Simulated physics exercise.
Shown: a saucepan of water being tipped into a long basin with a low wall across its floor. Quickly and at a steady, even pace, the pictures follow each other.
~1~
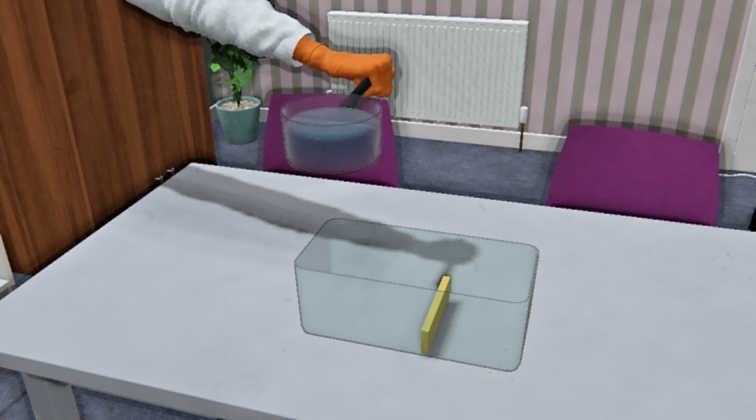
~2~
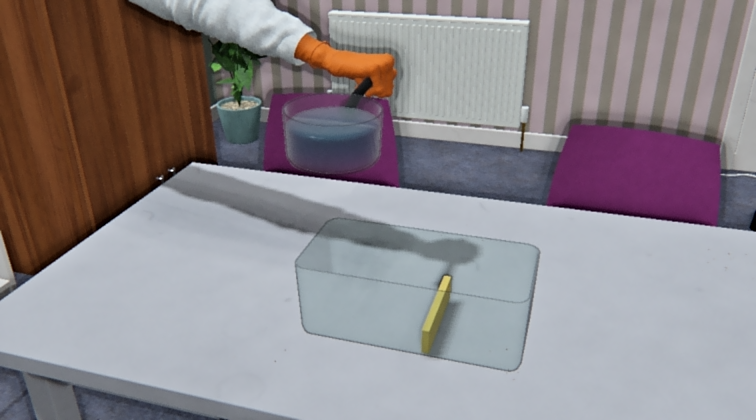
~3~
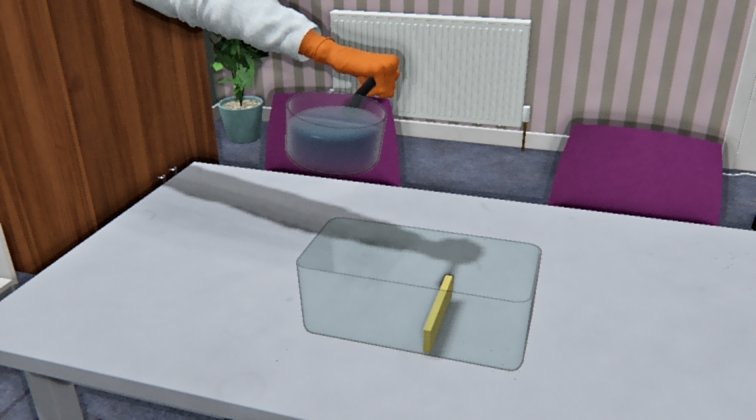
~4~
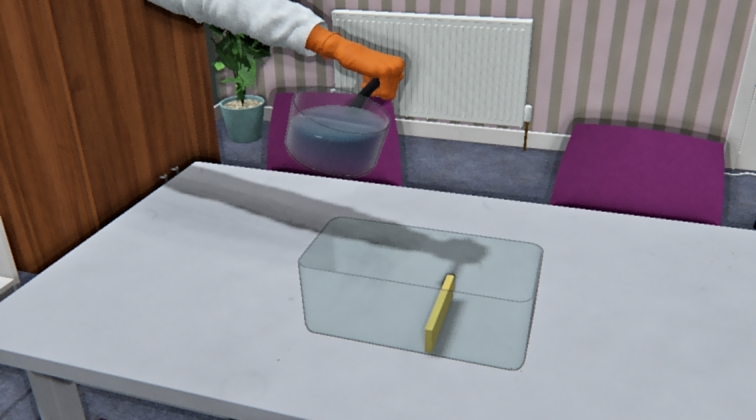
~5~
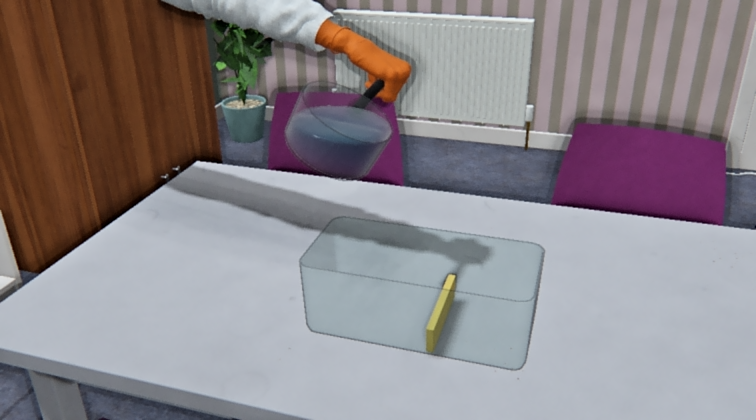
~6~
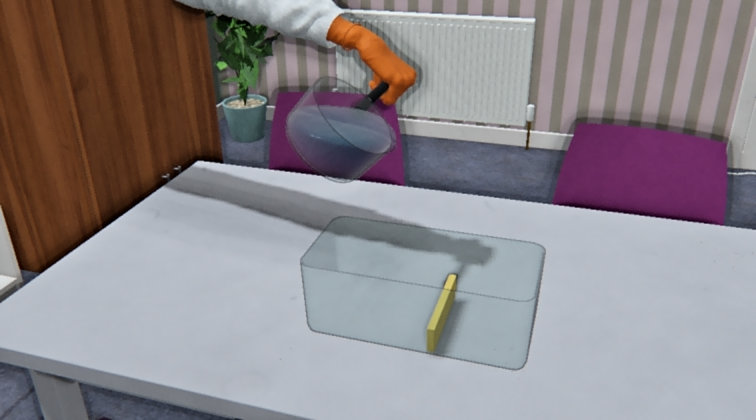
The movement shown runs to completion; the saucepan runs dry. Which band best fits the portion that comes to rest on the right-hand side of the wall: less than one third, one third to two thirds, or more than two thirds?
The share right of the wall lands beneath the one-third mark.
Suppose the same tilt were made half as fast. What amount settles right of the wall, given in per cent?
Roughly 25 in a hundred.
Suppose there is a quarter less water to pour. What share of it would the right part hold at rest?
I'd put it at some 10 %.
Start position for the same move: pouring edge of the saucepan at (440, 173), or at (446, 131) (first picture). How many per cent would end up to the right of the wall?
About 60 per cent, then about 70 per cent.
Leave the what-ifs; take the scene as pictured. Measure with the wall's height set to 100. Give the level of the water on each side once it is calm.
Once it settles, the left reaches around 50 and the right around 10.
A moment on, the saucepan is tipped right over and 12 per cent is still to pour, 29 is left of the wall and 0 right of it.
Next, the saucepan is tipped right over and 1 per cent is still to pour, 84 is left of the wall and 3 right of it.
Then the saucepan is tipped right over and 0 per cent is still to pour, 79 is left of the wall and 10 right of it.
Later the saucepan is tipped right over and 0 per cent is still to pour, 79 is left of the wall and 12 right of it.
Finally, 79 per cent lies left of the wall, 12 right of it and 9 outside.
